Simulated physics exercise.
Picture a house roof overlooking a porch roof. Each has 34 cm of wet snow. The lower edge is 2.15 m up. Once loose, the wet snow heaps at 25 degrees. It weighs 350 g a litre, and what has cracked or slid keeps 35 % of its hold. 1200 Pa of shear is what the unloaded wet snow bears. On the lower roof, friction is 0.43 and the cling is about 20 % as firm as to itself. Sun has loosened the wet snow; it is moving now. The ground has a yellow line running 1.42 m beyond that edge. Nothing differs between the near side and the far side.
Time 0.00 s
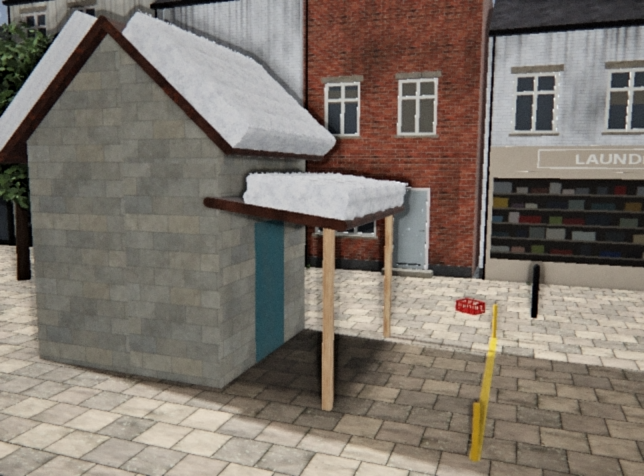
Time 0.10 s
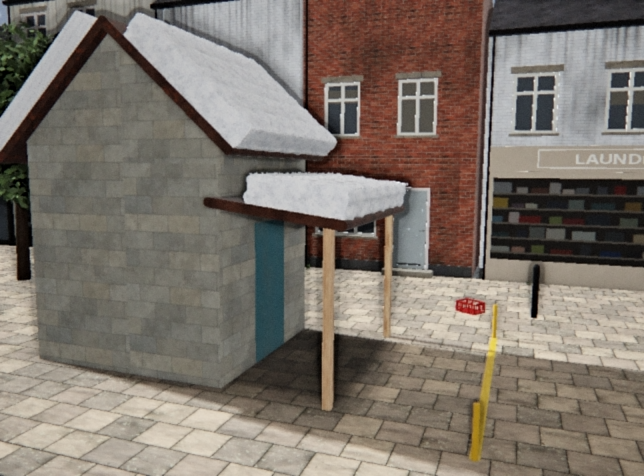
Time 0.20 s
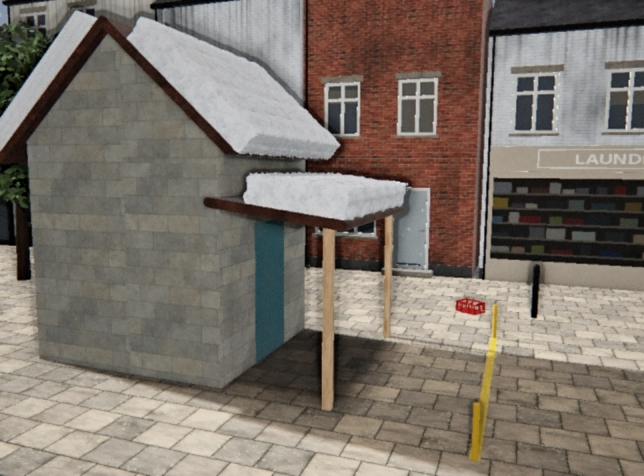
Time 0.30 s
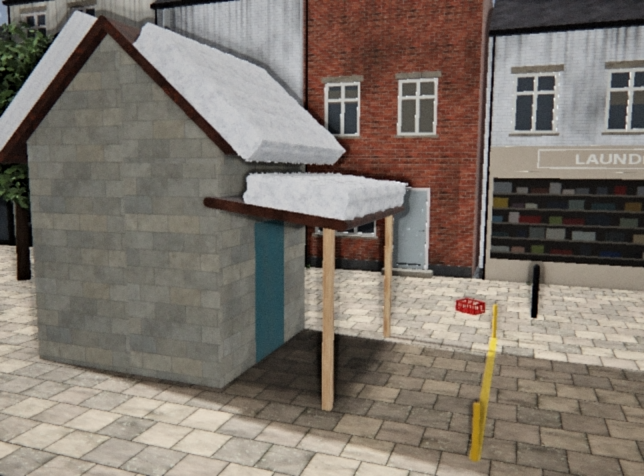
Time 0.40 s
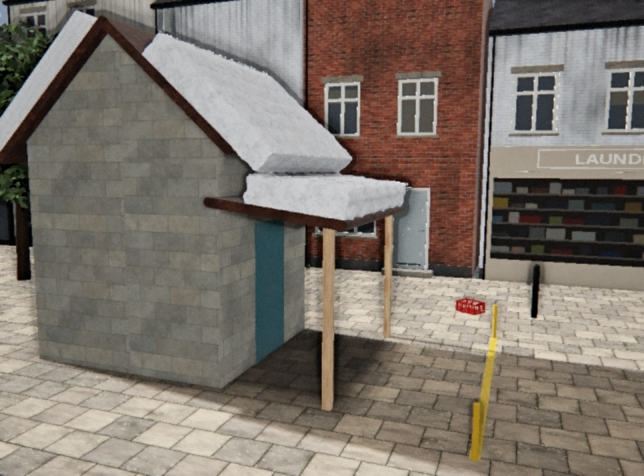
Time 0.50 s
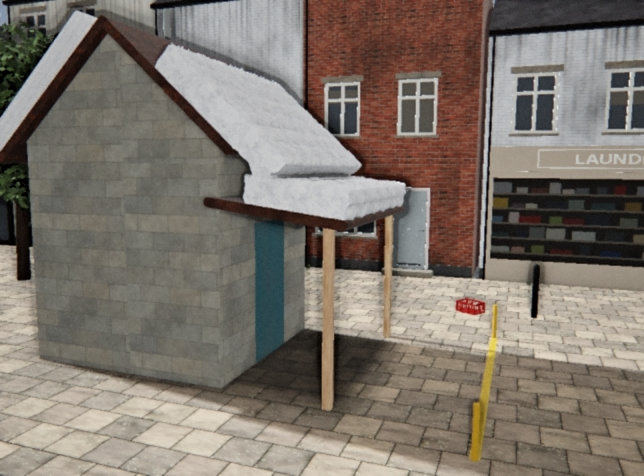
On a paved street in front of a red brick building and a laundry, a small stone hut stands with snow on its roof and on the porch roof below. The upper snow slab slides slowly down to the right in one piece, baring a strip of dark roof near the ridge and reaching out over the porch snow.
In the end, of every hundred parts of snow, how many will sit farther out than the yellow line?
Near 1 out of 100.
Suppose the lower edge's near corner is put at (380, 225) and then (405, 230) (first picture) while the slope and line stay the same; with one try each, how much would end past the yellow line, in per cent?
The first try gives 0 percent and the second gives 0 percent.
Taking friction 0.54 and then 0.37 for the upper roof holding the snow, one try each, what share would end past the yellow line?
It would be 0 % the first time and 0 % the second.
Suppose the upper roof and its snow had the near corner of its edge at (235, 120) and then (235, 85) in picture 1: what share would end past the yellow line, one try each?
In turn about 16 %, 35 %.
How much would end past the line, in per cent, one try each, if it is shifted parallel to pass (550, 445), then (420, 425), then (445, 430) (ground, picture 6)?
One by one: 0 in a hundred, 8 in a hundred, 5 in a hundred.
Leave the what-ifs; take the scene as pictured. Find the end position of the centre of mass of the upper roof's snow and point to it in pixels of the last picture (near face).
That point lands roughly at (299, 204).
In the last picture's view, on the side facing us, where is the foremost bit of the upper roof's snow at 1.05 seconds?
Look roughly at (340, 164).
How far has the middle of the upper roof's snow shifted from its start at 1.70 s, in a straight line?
1.6 m.
After 1.05 s, none is below the lower edge and 0 % is past the line.
After 1.70 s, 8 % is below the lower edge and 0 % is past the line.
After 2.35 s, 25 % is below the lower edge and 0 % is past the line.
After 3.00 s, 27 % is below the lower edge and 1 % is past the line.
After 3.30 s, 27 % is below the lower edge and 1 % is past the line.
